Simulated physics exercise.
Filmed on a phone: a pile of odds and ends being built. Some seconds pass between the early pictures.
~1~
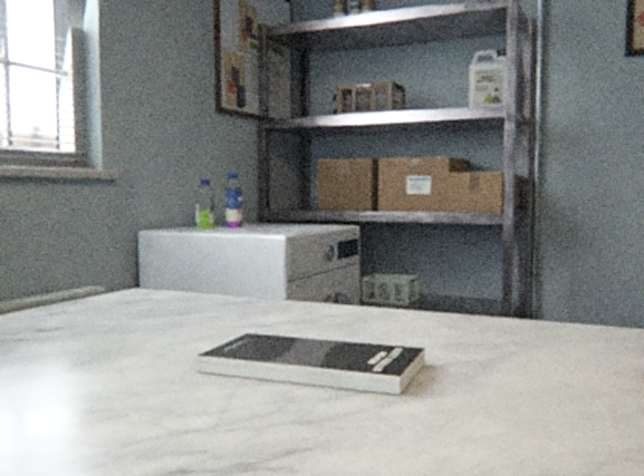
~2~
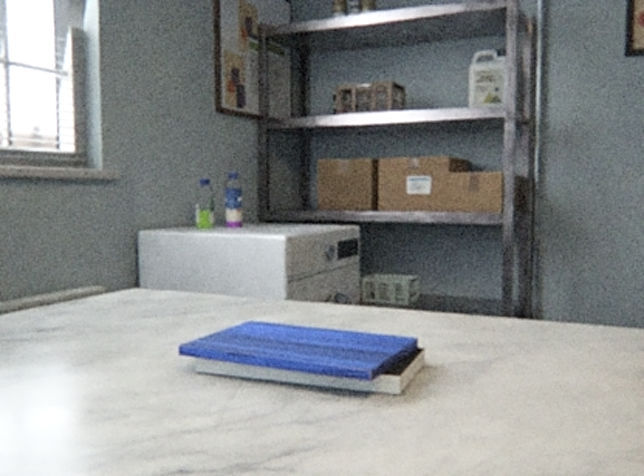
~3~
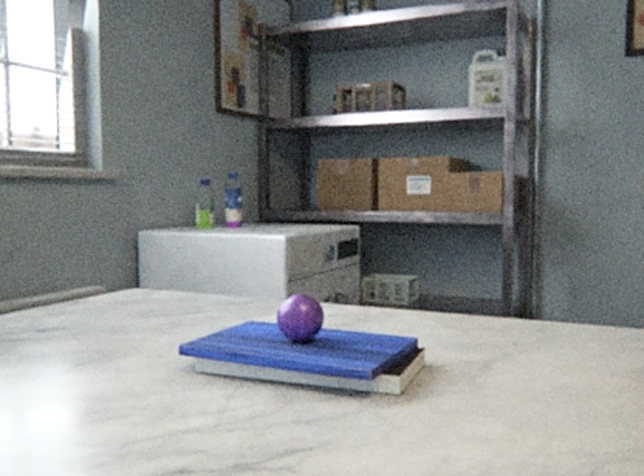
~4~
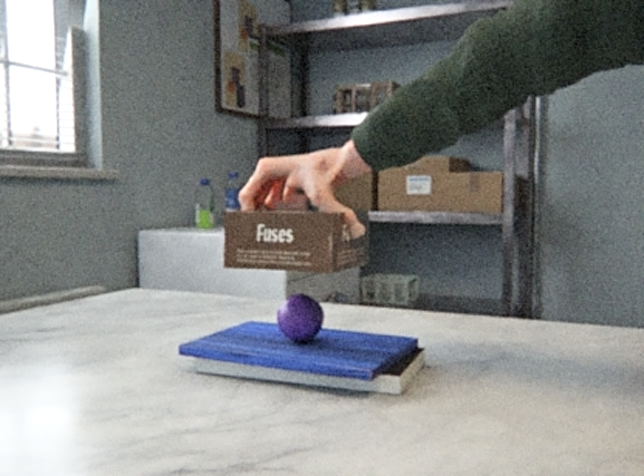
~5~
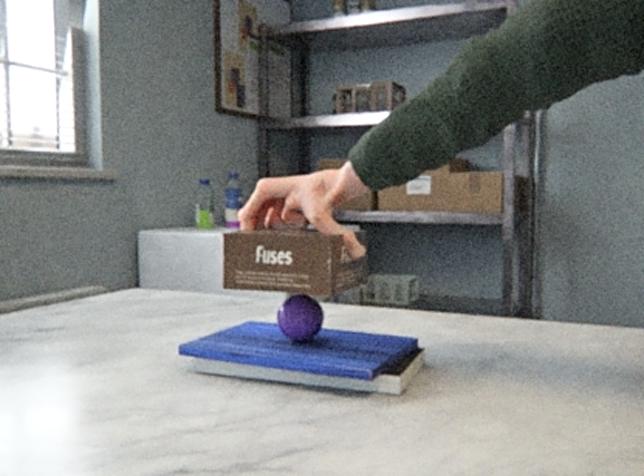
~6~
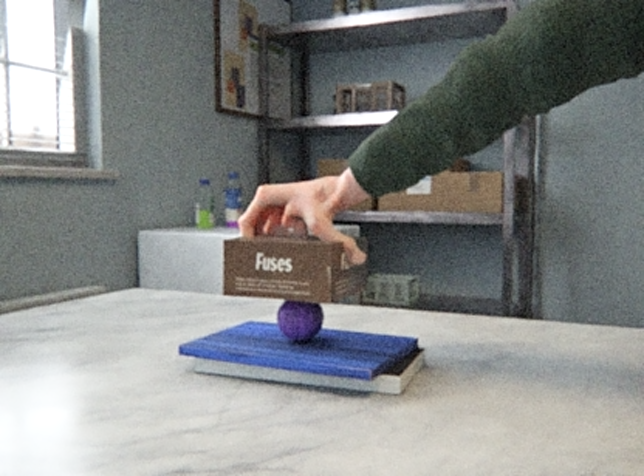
In a room with metal shelving, a flat dark-topped item lies on a marble-patterned table, and then a blue board appears on top of it. Next, a purple ball-shaped object sits on the board. A hand in a green sleeve holds a brown box labelled "Fuses" above, then lowers it onto the purple object, still gripping it.
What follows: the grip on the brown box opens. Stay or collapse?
In the end the pile loses its balance.
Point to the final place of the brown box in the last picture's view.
Near (251, 288).
Then, 0.50 s past the last view, brown box rocked 51° from its first pose near (260, 277).
Then, 1.50 s past the last view, brown box now fallen.
Finally, fallen, brown box; the other 5 still in place. Final places as the last picture's camera would see them, brown box near (251, 288). The pile comes apart.
